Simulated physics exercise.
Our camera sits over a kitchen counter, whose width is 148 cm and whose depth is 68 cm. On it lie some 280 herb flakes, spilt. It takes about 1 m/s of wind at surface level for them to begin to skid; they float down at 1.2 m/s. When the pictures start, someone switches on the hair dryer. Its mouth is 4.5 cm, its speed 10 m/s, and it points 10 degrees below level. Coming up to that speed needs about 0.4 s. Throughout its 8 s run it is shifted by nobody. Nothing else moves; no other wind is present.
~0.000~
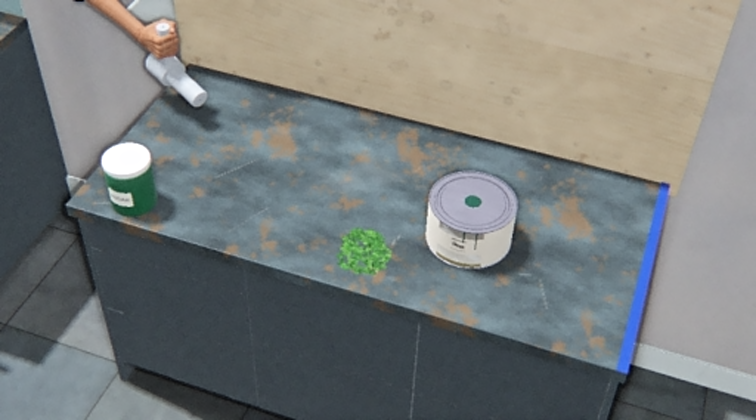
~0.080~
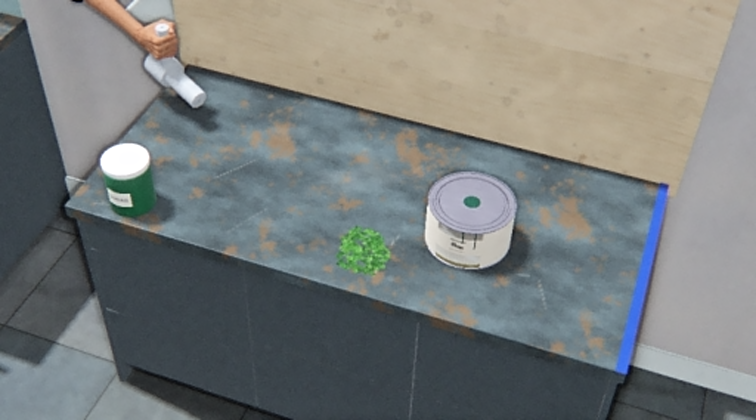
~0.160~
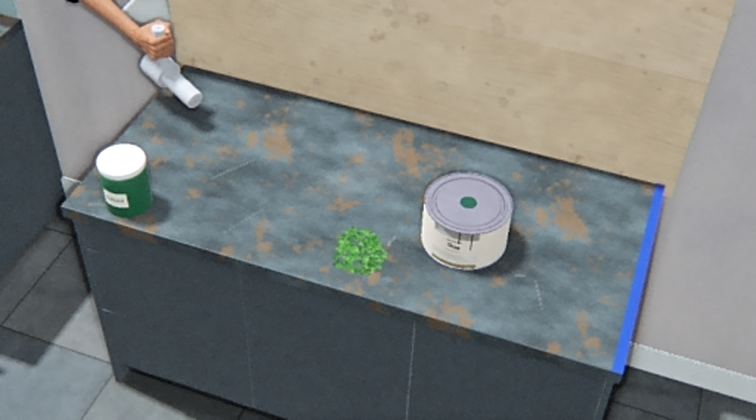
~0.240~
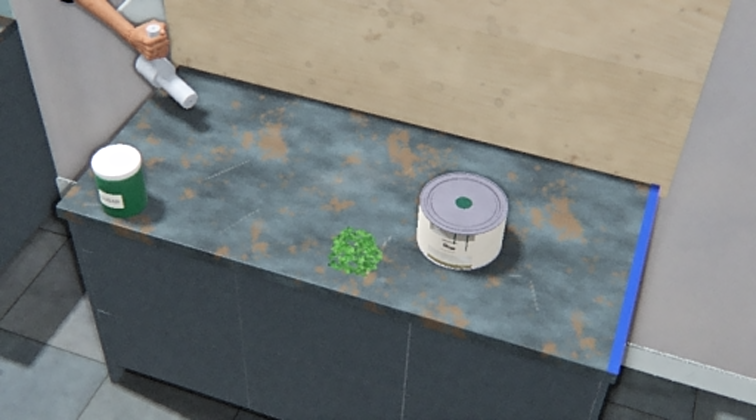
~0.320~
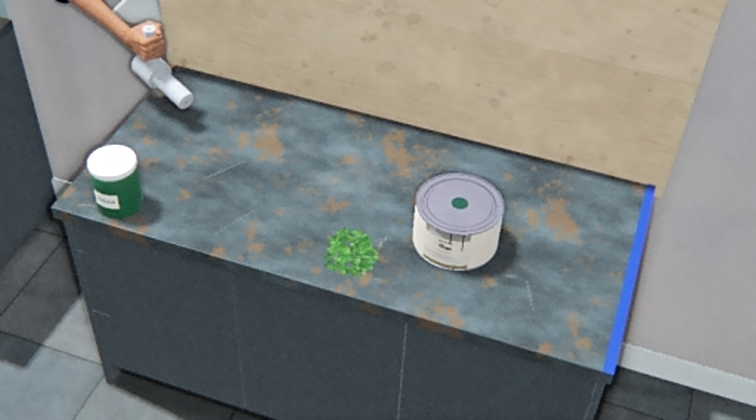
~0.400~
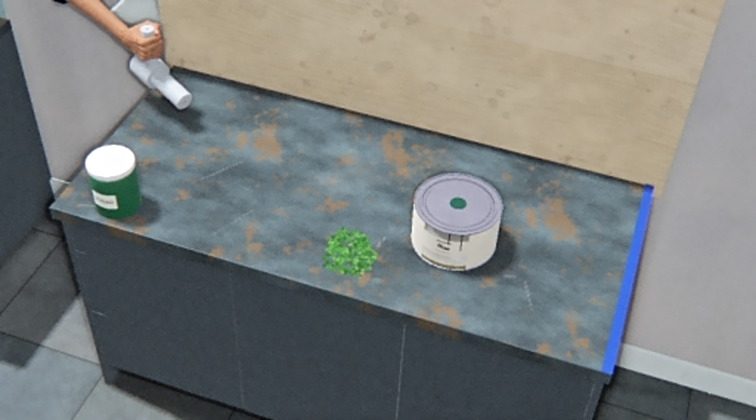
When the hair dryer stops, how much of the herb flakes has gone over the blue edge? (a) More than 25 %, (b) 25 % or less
The answer is b.
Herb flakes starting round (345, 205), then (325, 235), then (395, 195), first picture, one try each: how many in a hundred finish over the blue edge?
About 30, 4 and 25 in a hundred, in that order.
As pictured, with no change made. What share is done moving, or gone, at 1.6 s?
100 %.
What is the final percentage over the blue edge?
About 5 per cent.
After 1.6 s, 3 % are on the move or not yet settled, 6 % are over the blue edge.
After 2.6 s, 0 % are on the move or not yet settled, 7 % are over the blue edge.
After 4.4 s, 0 % are on the move or not yet settled, 7 % are over the blue edge.
After 8.0 s, at the end, 7 % are over the blue edge.
